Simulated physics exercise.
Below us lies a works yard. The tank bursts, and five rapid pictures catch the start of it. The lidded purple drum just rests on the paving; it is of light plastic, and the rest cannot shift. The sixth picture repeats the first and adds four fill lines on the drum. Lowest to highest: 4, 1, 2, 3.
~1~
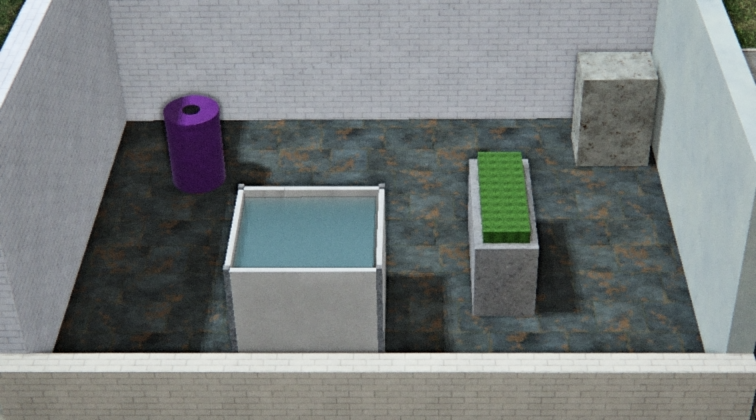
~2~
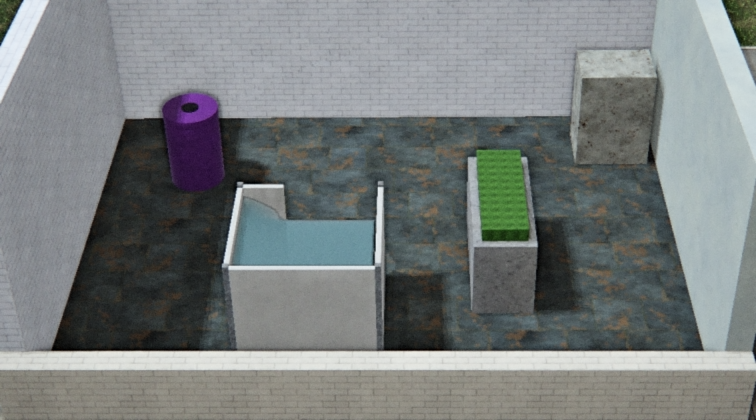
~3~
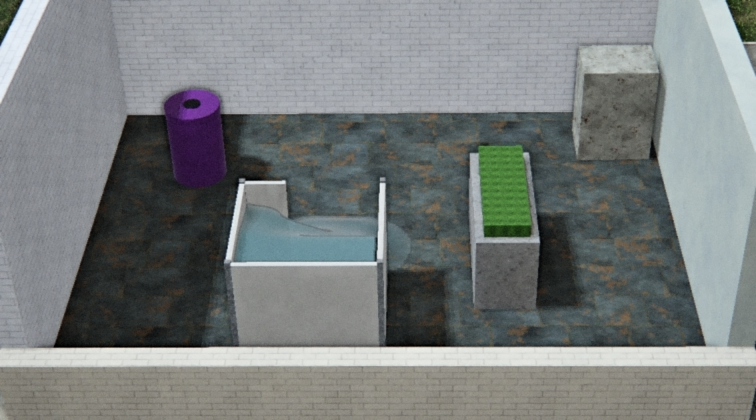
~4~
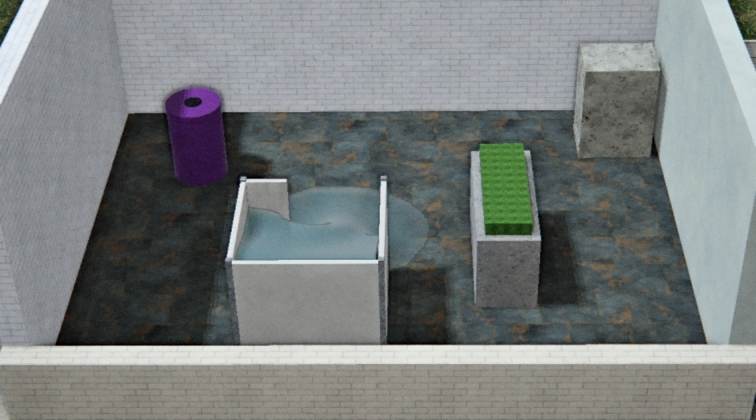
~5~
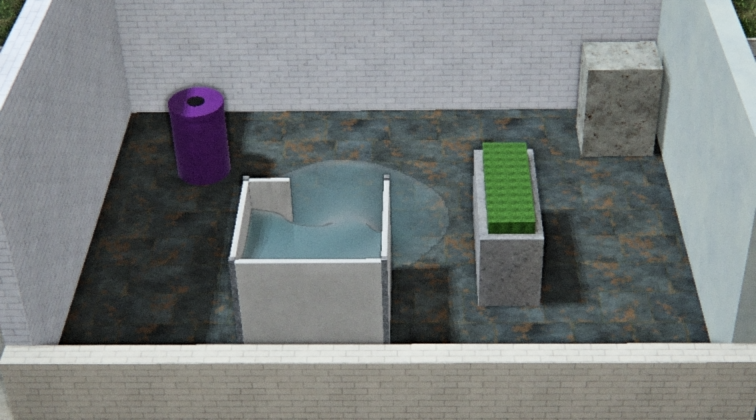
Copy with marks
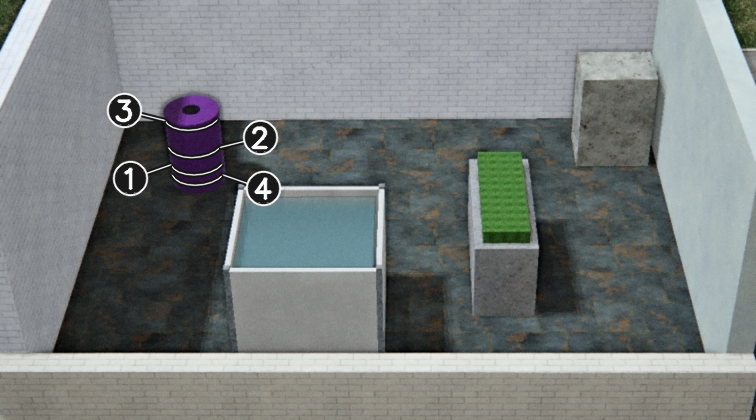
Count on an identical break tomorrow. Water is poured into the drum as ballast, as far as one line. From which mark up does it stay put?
4 is the one.
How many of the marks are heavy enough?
All four.
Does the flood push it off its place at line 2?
No.
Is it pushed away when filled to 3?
No.
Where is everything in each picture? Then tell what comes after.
In the first picture, lid of the purple drum at (191, 110); tank full, its middle at (308, 234).
In the second picture, water covers 2 % of the ground, mostly out of sight from here.
In the third picture, water covers 4 % of the ground, mostly out of sight from here.
In the fourth picture, water covers 8 % of the ground, mostly out of sight from here.
In the fifth picture, lid of the purple drum at (196, 102); 12 % of the ground under water, its edge towards the drum at (320, 166).
In white, 1 at (194, 174); 2 at (191, 157); 3 at (188, 130); 4 at (195, 185); from the bottom up 4, 1, 2, 3.
For line 1, it does not move.
For line 2, it does not move.
For line 3, it does not move.
For line 4, it does not move.
